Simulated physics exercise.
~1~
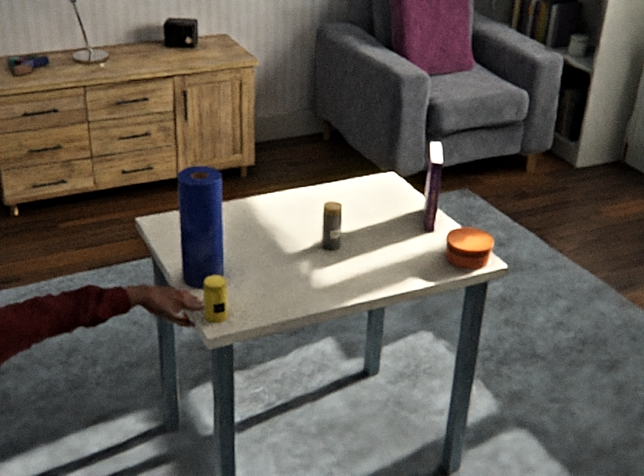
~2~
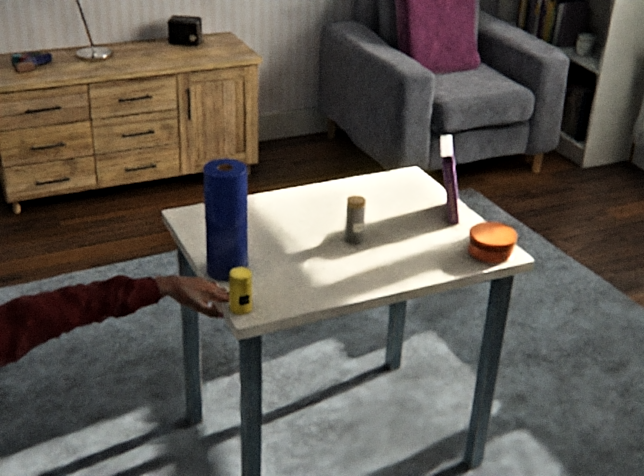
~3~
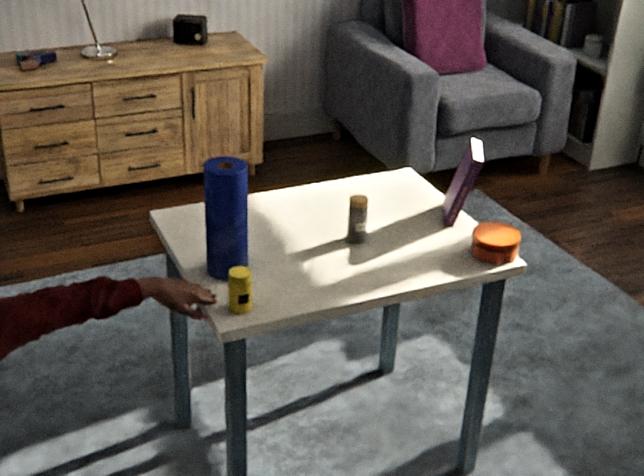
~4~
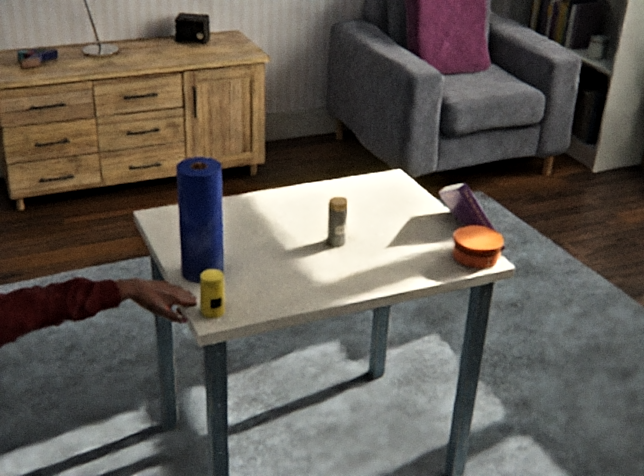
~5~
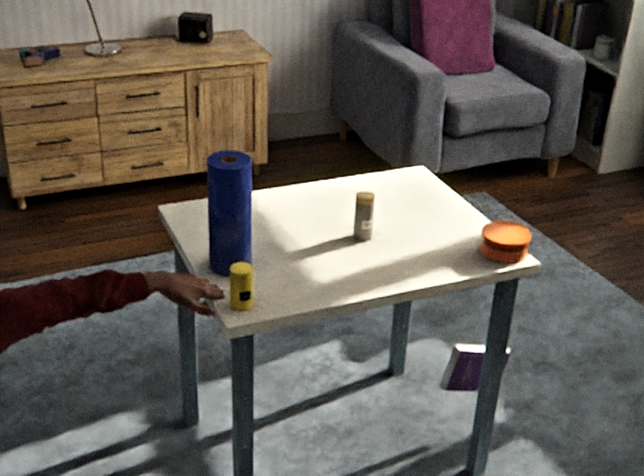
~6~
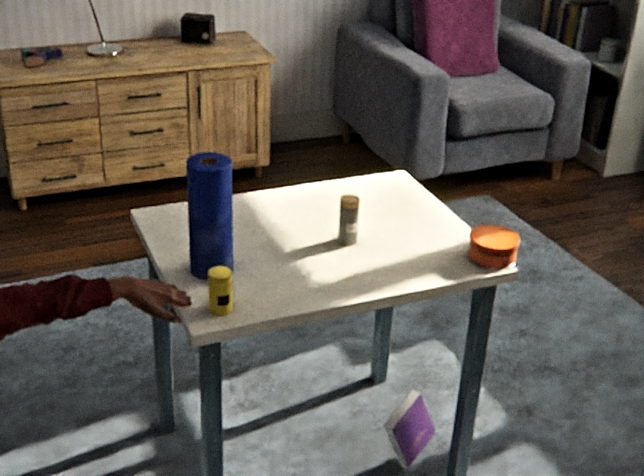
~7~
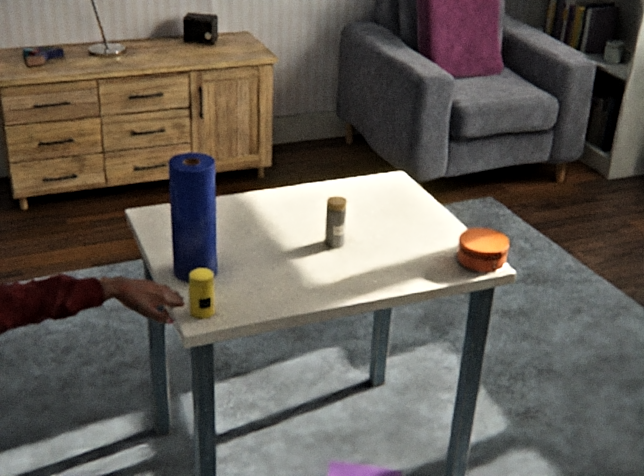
In a living room, a hand at the left corner of a small table jostled it back and forth, and a purple book tipped over the right side and tumbled to the rug, while the blue roll, yellow shaker, grey shaker and orange tub stayed standing.
